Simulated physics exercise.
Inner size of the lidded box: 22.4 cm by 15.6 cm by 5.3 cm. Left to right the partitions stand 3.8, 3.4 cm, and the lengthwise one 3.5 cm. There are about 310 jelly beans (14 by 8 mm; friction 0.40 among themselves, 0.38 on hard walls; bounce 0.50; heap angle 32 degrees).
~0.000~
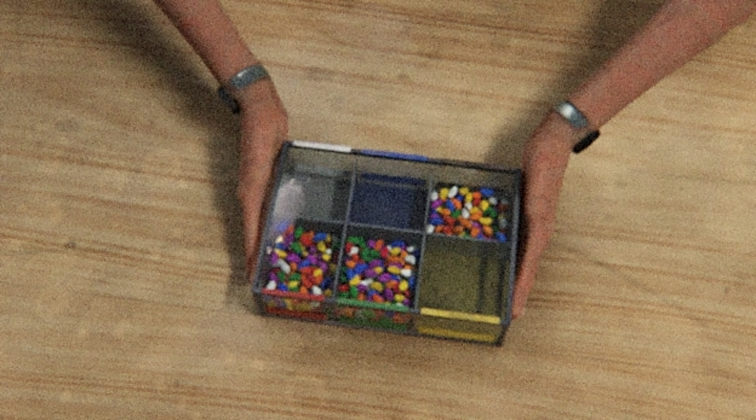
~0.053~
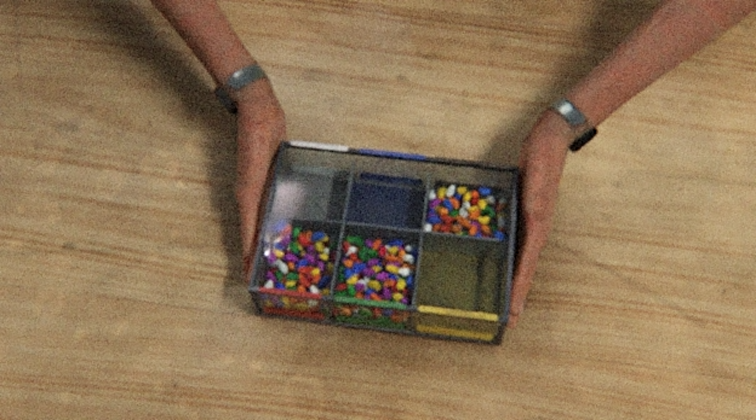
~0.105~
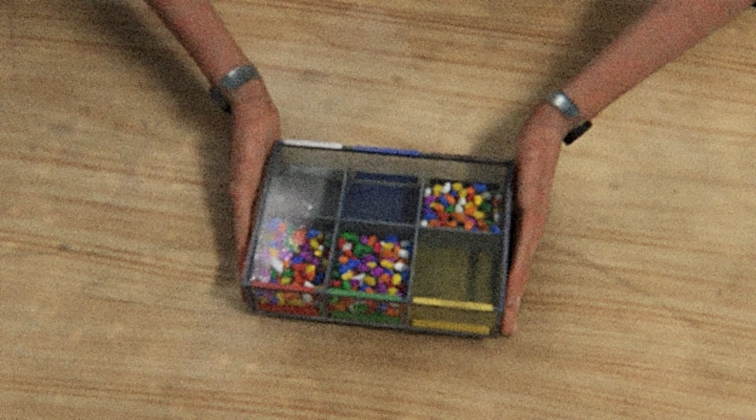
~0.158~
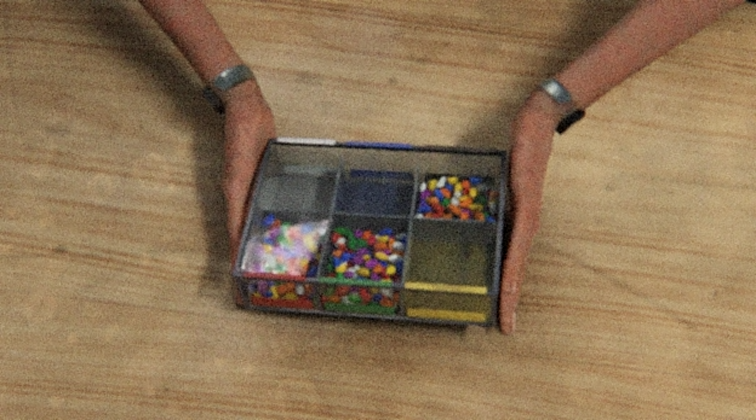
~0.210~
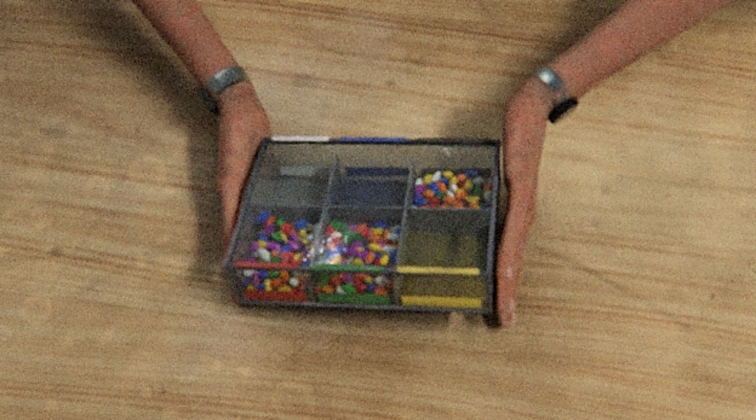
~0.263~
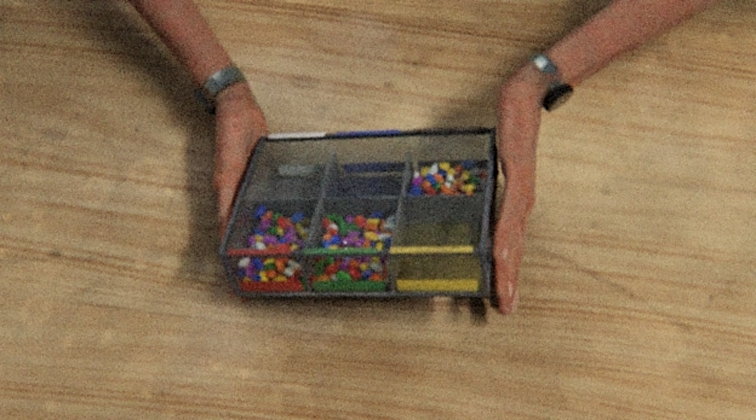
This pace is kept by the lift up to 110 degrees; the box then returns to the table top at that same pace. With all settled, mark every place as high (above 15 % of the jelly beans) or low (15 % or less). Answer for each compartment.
Red: High; blue: Low; green: High; yellow: Low; white: High; black: High.
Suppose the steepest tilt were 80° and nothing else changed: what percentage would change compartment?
Roughly 20 percent would.
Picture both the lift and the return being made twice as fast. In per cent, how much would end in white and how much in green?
Then white would get 15 per cent, while green would get 20 per cent.
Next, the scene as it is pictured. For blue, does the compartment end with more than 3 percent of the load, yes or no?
Blue compartment - above it.
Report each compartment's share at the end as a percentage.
Final shares: Red 25 %; blue 10 %; green 25 %; yellow 0 %; white 20 %; black 20 %.
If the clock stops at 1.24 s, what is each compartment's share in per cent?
Red 30, blue 5, green 30, yellow 0, white 15, black 25.
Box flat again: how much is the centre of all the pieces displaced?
Displacement: Near 3.5 cm.
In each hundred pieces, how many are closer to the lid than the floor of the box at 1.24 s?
Around 60 in a hundred, give or take.
After 1.24 s, tilt 110 degrees; red 30 %, blue 5 %, green 30 %, white 15 %, black 25 %.
After 1.89 s, tilt 48 degrees; red 25 %, blue 5 %, green 25 %, white 20 %, black 20 %.
Then, at 2.58 s, tilt 0 degrees; red 25 %, blue 10 %, green 25 %, white 20 %, black 20 %.
By 3.2 s all is still; red 25 %, blue 10 %, green 25 %, yellow 0 %, white 20 %, black 20 %.
